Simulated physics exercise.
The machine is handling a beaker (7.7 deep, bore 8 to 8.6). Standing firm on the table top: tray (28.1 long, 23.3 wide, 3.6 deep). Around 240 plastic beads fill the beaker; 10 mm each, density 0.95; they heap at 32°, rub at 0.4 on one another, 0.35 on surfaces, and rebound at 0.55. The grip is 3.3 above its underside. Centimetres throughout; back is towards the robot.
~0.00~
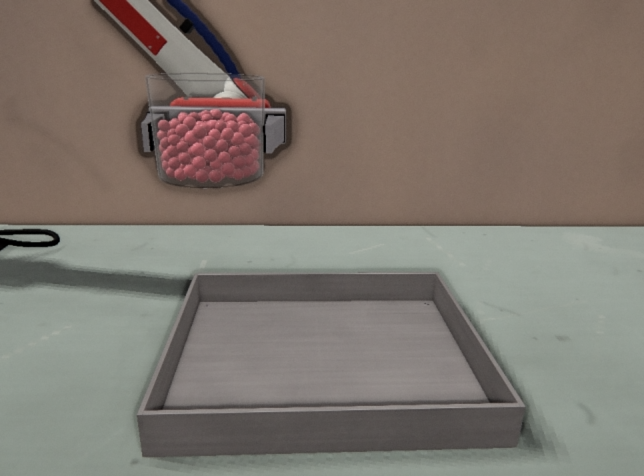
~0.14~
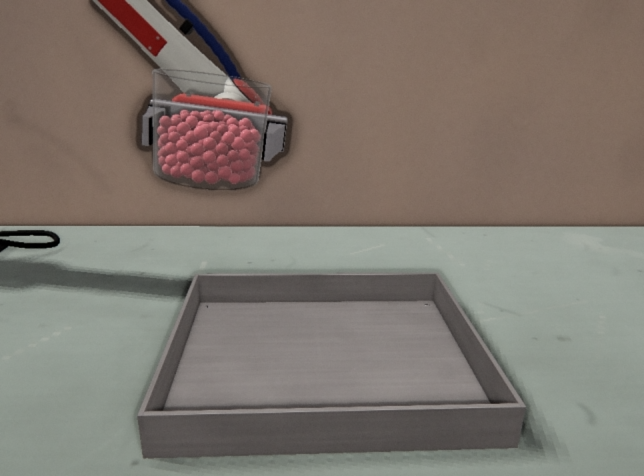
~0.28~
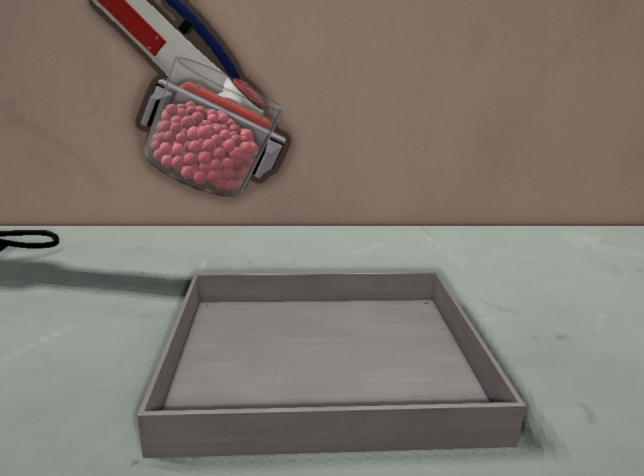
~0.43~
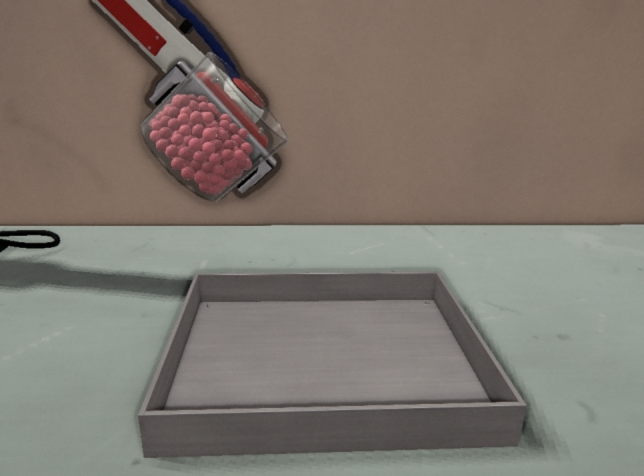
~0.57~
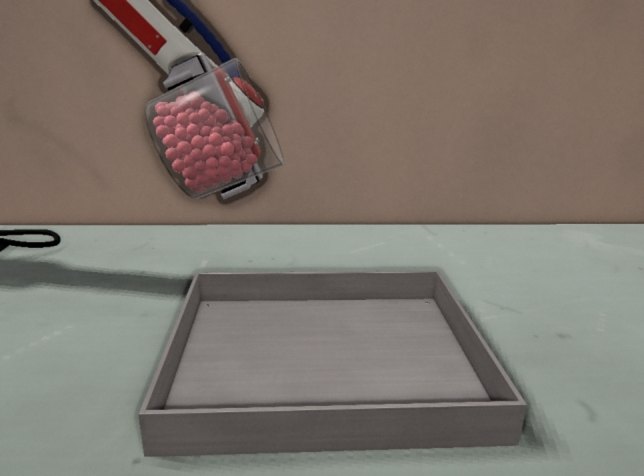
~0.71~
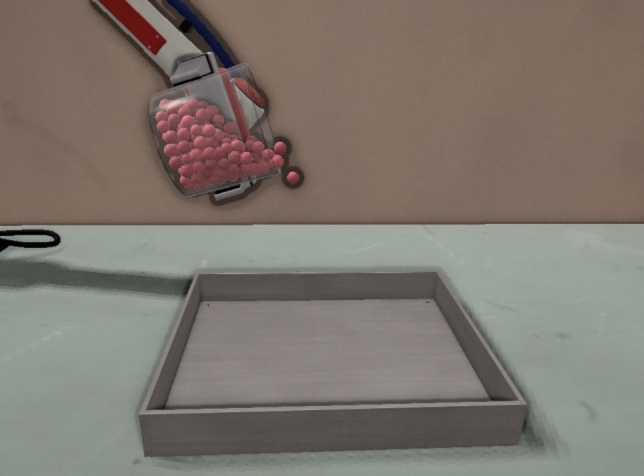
A robotic arm steadily tilts a clear beaker of pink beads rightward above an empty tray.
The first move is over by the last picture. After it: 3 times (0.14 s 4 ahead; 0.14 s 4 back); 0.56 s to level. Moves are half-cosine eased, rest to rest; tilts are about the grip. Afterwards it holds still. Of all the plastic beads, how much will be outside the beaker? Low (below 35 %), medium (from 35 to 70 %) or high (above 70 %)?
Outside the beaker the share is medium, from 35 to 70 %.
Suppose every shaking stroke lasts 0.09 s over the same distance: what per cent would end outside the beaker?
Then about 80 per cent.
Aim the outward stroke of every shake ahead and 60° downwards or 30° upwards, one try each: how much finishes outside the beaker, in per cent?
Some 10 and 70 per cent.
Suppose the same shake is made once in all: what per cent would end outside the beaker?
In that case some 30 per cent.
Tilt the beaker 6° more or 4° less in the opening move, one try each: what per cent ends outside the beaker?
About 75 and 45 per cent.
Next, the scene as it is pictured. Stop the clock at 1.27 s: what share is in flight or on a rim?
About 17 per cent.
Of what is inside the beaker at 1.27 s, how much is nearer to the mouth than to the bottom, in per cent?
Roughly 50 per cent.
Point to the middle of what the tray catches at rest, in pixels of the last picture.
Near (365, 352).
By 1.27 s, tilted 73° forward, highest piece 21 above the table; 127 in the beaker, 68 in the tray, 1 on the table or floor, 39 in flight or on a rim.
By 1.83 s, tilted 37° forward, highest piece 24 above the table; 135 in the tray, 98 in the beaker, 2 on the table or floor.
By 2.31 s, level, highest piece 23 above the table; 135 in the tray, 98 in the beaker, 2 on the table or floor.
By 3.36 s, level, highest piece 23 above the table; 135 in the tray, 98 in the beaker, 2 on the table or floor.
Final count, 135 in the tray, 98 in the beaker, 2 on the table or floor. That is 58 % outside the beaker.
